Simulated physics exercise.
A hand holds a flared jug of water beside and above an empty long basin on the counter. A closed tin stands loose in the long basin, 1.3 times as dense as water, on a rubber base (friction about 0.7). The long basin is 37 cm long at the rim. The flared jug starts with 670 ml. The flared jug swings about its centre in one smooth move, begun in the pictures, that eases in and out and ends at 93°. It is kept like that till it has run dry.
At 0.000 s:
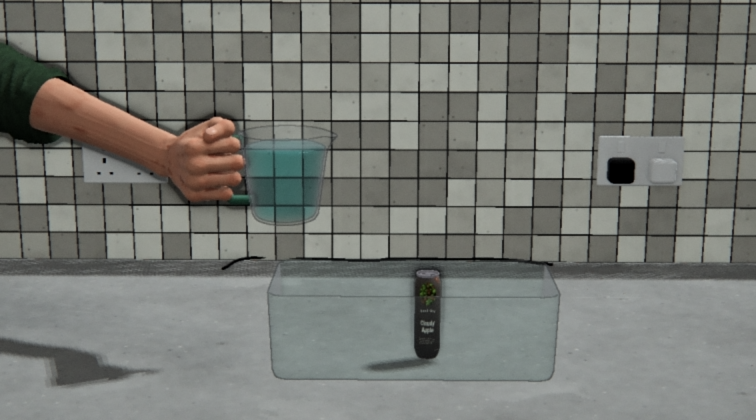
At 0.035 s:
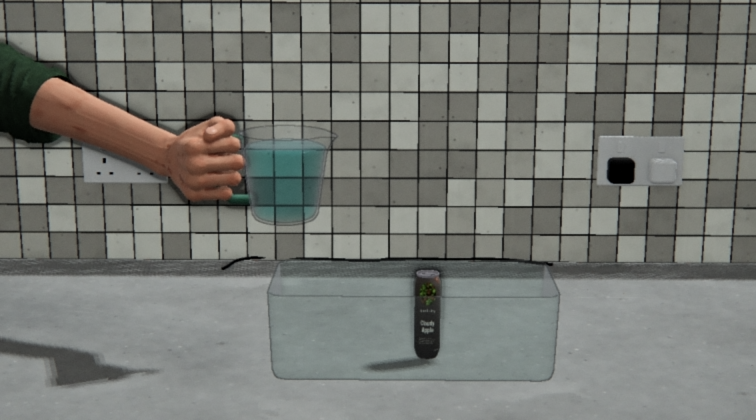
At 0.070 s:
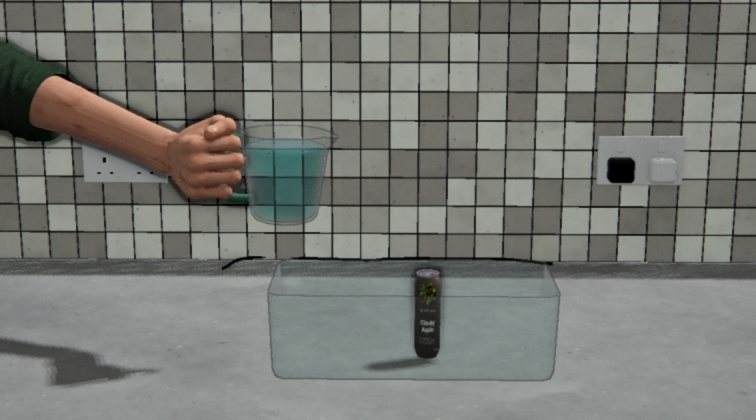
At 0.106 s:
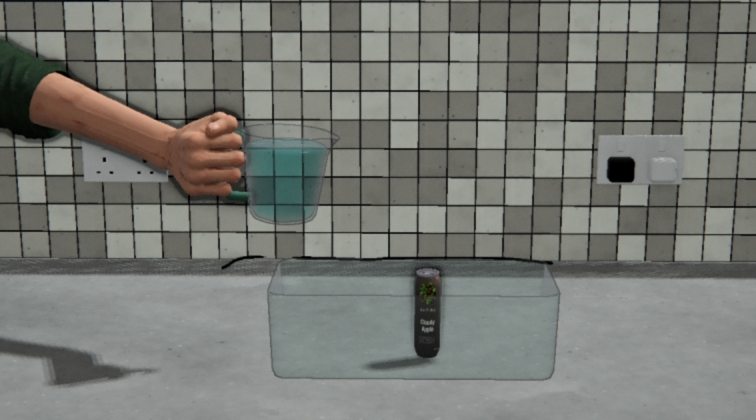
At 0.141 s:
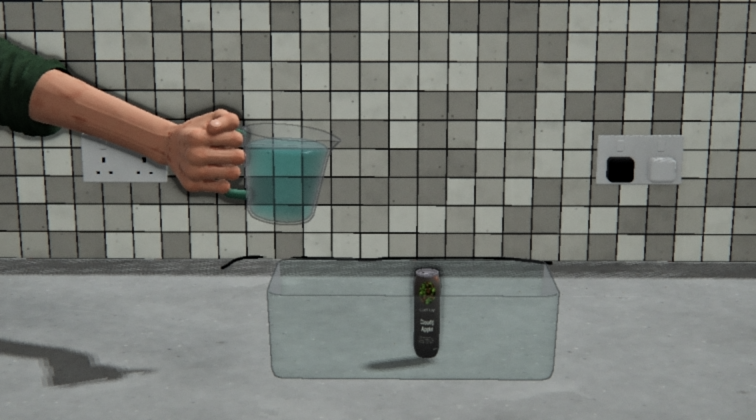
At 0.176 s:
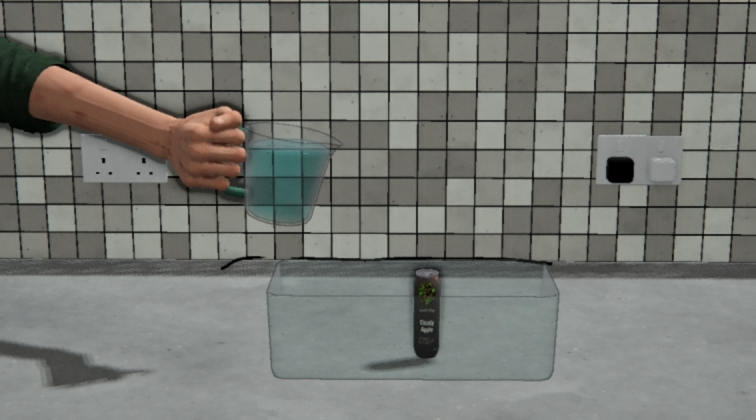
A bare forearm in a dark green sleeve reaches in from the left, its fist gripping a clear flared jug of blue-green water that stays upright at first, then tilts slightly to the right. Below and to the right, a long, clear basin sits on a grey counter, a dark tin standing inside. The fixed, front-on view shows a grey-and-white tiled wall with sockets left and switches right.
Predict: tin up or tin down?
The tin keeps standing.
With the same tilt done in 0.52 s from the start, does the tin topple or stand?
Then it remains upright.
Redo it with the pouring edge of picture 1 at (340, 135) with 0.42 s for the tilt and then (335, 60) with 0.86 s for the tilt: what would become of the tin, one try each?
First it remains upright; then it falls.
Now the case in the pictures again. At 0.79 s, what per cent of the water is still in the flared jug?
About 28 per cent.
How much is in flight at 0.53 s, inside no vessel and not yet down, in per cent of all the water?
About 20 per cent.
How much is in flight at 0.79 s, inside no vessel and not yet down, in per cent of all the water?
About 20 per cent.
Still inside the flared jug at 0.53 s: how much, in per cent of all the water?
Some 78 per cent.
By 0.53 s the tilt is 63° and 78 per cent is still to pour; the tin stands where it began.
By 0.79 s the tilt is 92° and 29 per cent is still to pour; the tin stands where it began.
By 1.06 s the tilt is 93° and 5 per cent is still to pour; the tin stands where it began.
By 1.36 s the tilt is 93° and 1 per cent is still to pour; the tin stands where it began.
At rest the tin stands where it began.
